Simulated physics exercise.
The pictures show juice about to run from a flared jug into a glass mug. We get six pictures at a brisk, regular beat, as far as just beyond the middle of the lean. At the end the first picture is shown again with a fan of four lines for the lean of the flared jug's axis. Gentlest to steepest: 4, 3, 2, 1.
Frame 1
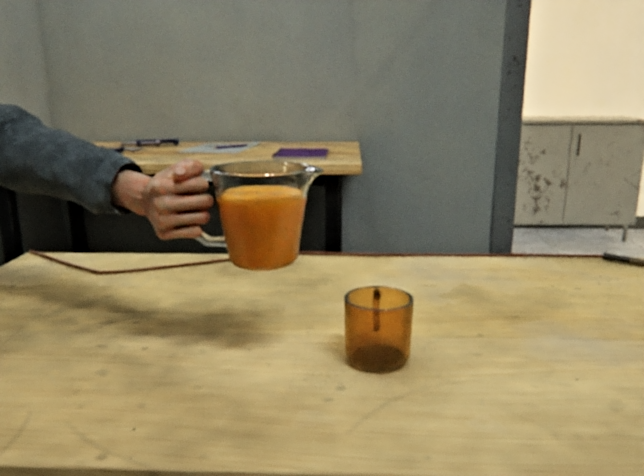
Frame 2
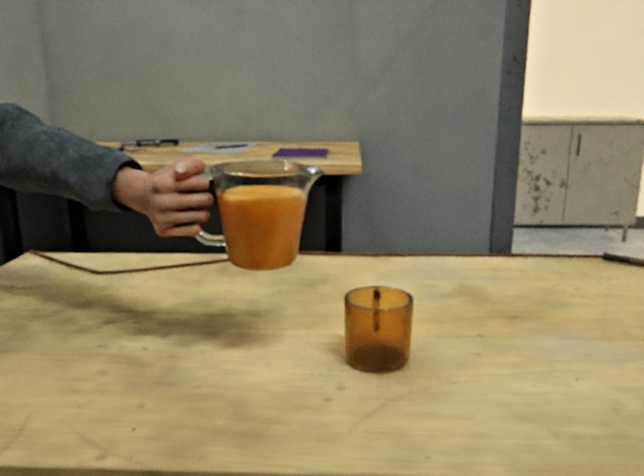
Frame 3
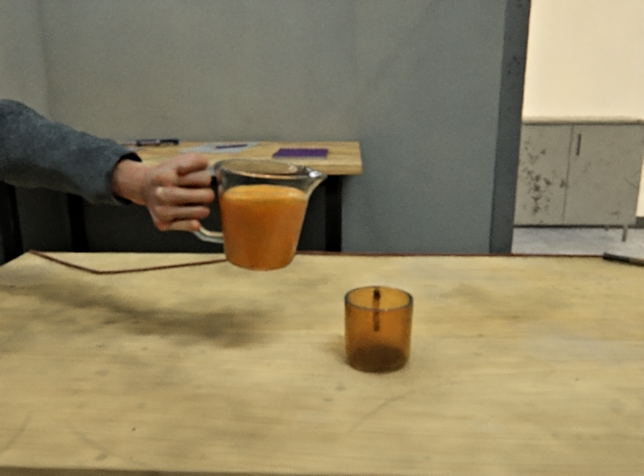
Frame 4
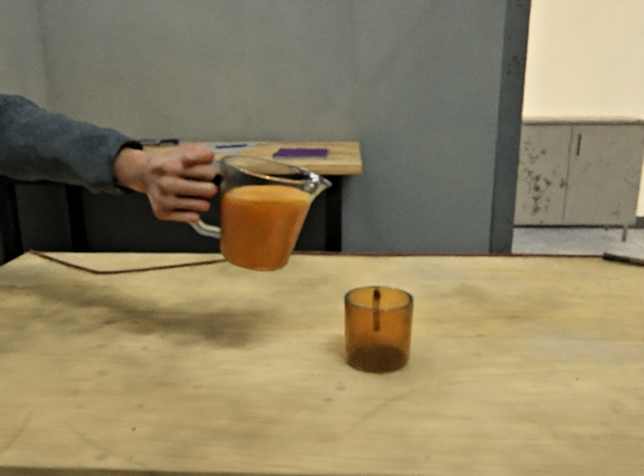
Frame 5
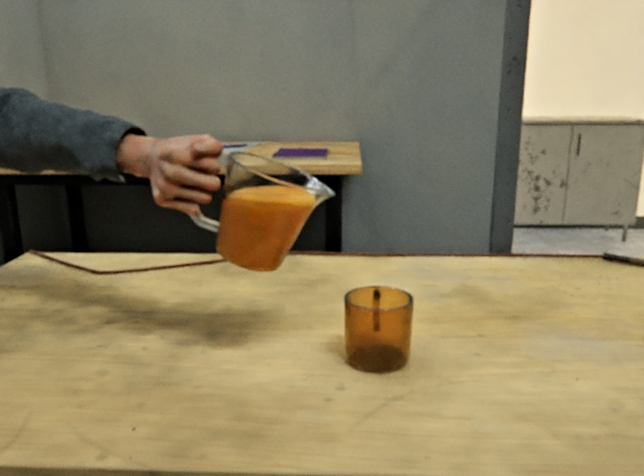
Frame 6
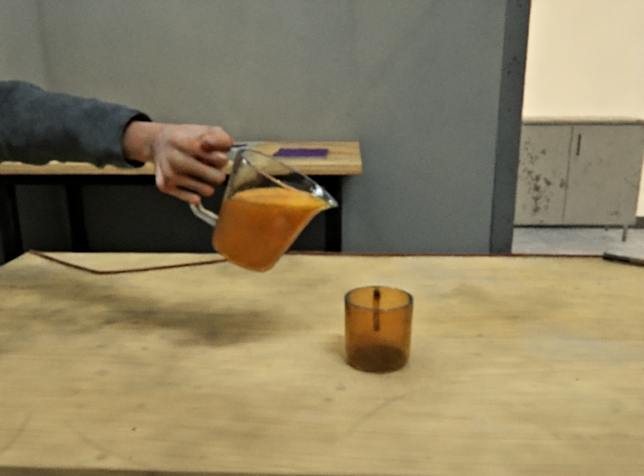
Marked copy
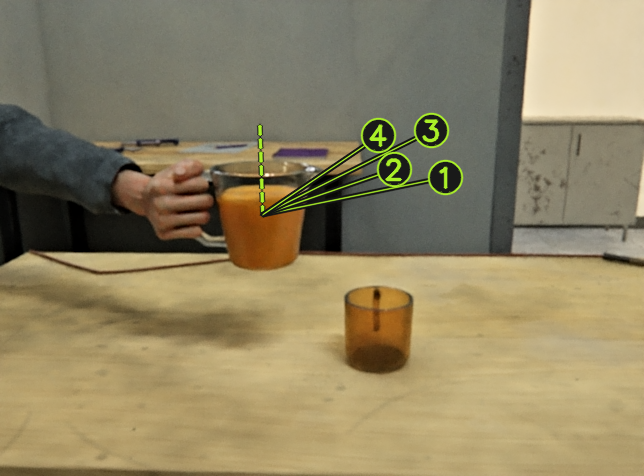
At a pale wooden table in a grey-walled room, a hand from the left held a glass jug of orange juice above an amber cup, then gradually tilted it to the right.
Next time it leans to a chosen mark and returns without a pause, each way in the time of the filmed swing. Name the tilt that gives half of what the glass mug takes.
I would pick mark 4.
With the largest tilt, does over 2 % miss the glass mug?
Yes.
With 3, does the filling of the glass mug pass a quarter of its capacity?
Yes.
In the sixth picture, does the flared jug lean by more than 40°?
No.
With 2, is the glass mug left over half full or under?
Over half.
On the marked copy, 1 at (429, 180); 2 at (378, 174); 3 at (415, 138); 4 at (364, 145).
Choosing 1, the glass mug ends with about 93 % of what it can hold; 12 % of the juice is spilt.
Choosing 2, the glass mug ends with about 83 % of what it can hold; 6 % of the juice is spilt.
Choosing 3, the glass mug ends with about 69 % of what it can hold.
Choosing 4, the glass mug ends with about 50 % of what it can hold.
